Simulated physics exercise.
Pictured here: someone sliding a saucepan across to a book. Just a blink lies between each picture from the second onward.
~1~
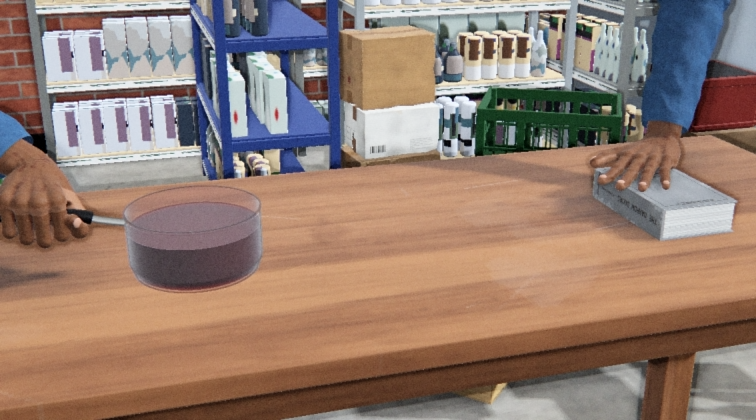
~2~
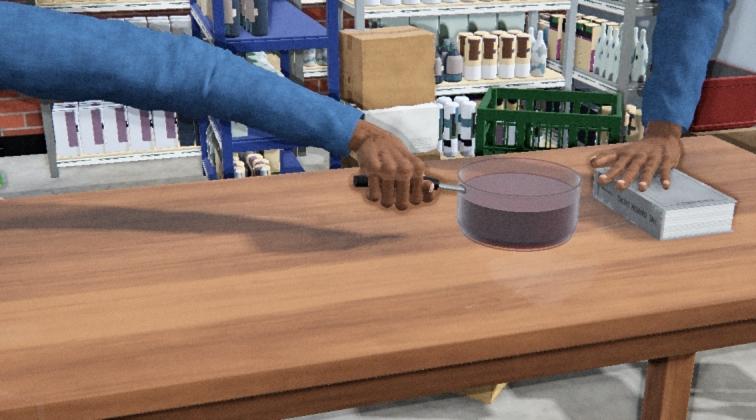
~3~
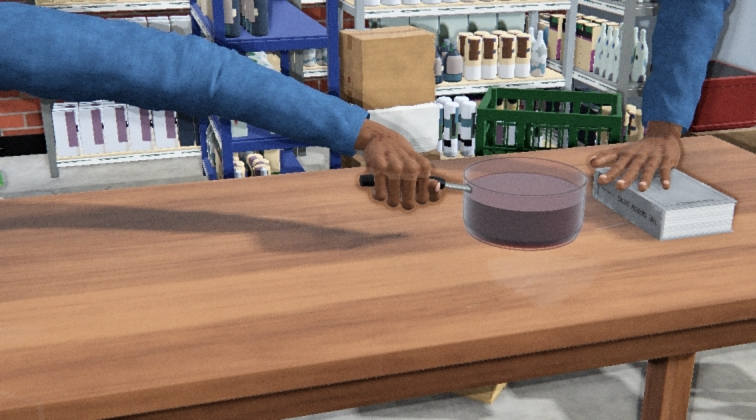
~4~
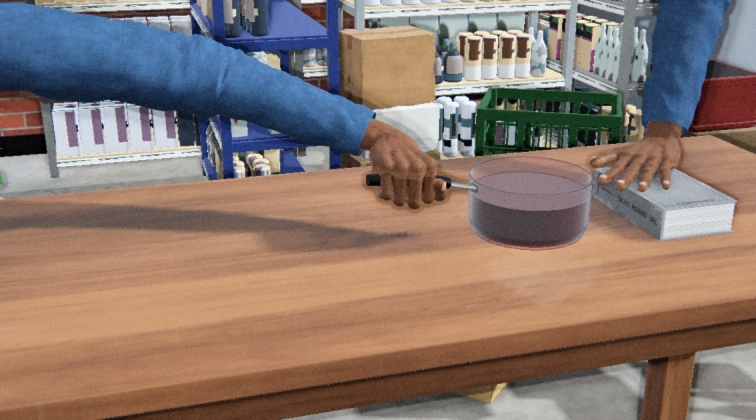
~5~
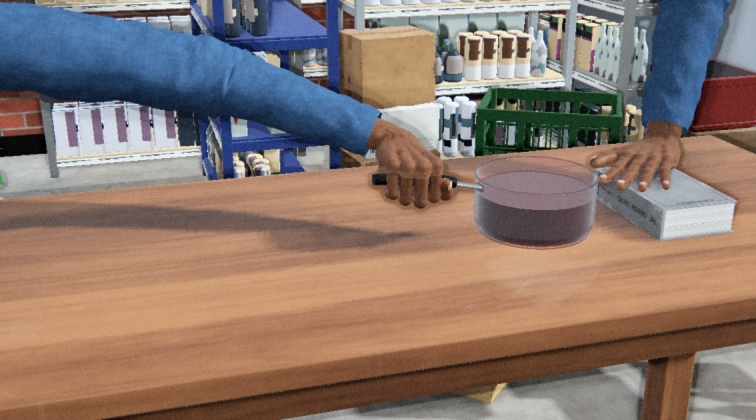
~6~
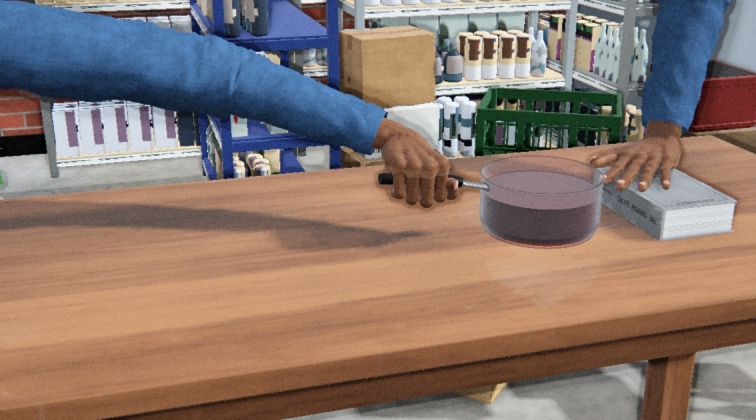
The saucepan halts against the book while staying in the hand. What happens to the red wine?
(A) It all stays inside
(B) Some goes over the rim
It all stays inside.
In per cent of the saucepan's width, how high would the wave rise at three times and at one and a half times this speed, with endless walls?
20 %, then 10 %.
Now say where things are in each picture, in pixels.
The first picture shows at rest; saucepan (195, 235) about two thirds full; book (661, 199).
The second picture shows under way; saucepan about two thirds full, surface at (518, 192).
The third picture shows a step of some 5 px; saucepan (523, 201) about two thirds full.
The fourth picture shows a step of some 5 px; saucepan about two thirds full, surface at (529, 191).
The fifth picture shows a step of some 5 px; saucepan (534, 199) about two thirds full.
The sixth picture shows a step of some 5 px; saucepan about two thirds full, surface at (541, 190); book (661, 199).
A moment on, the saucepan meets the book.
Further on, the red wine surges up the wall; the wave climbs under half way to the rim.
When it is over, the saucepan stands at the book; all is still inside.
